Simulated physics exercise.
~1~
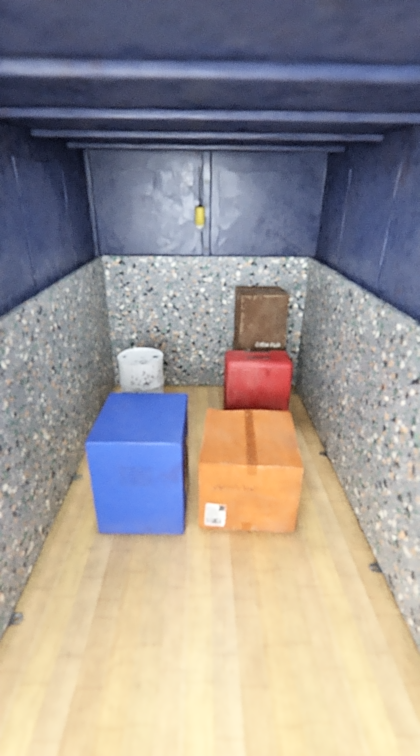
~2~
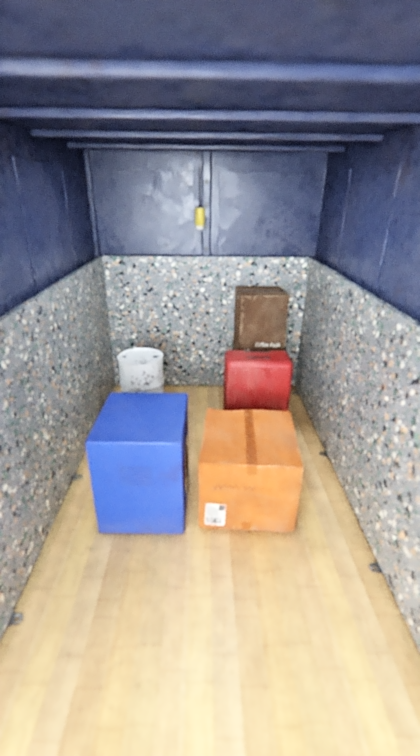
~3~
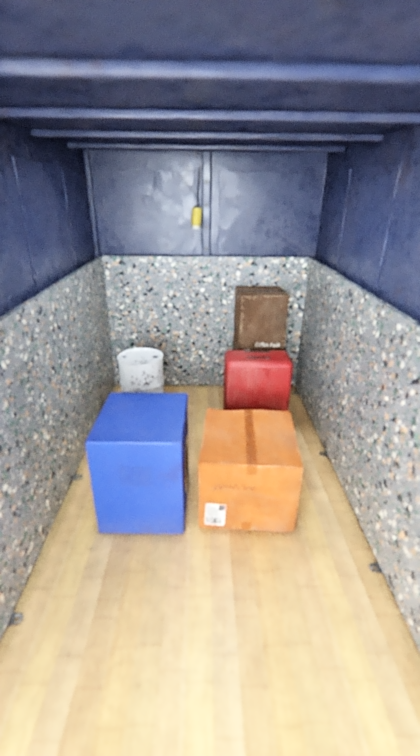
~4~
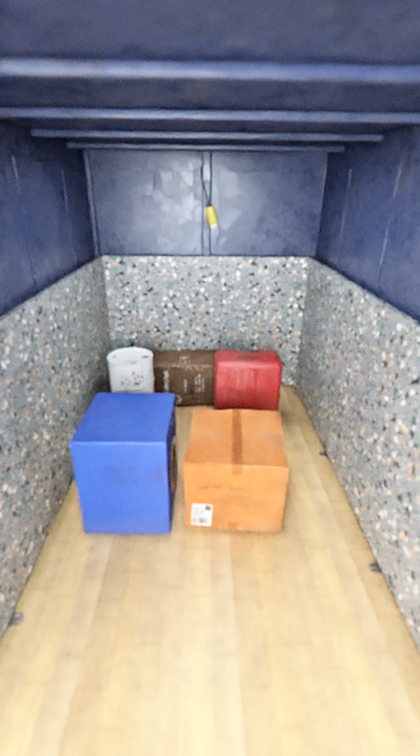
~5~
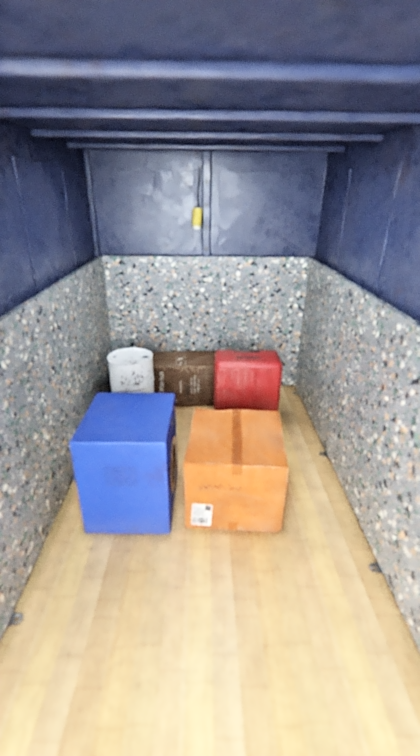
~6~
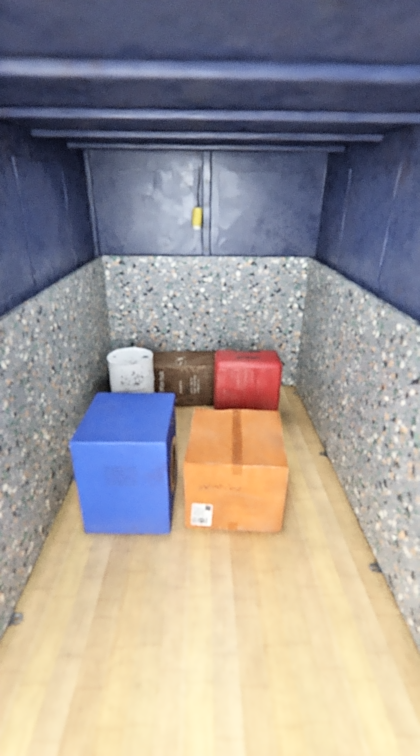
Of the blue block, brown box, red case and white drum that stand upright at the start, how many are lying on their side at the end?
Only one of them is on its side at the end, the brown box, which lies between the white drum and the red case.
A brown box stands upright, showing above a red case at the back of a blue-walled load bay, with a white drum to the left and a large blue block and an orange box nearer the camera. At first everything holds its place while a small yellow lamp hangs by the far wall. Then the lamp swings to the right, and the brown box topples to the left, coming down between the drum and the case. The other four items shift slightly left. At the end the brown box lies on its side and all the items are still.
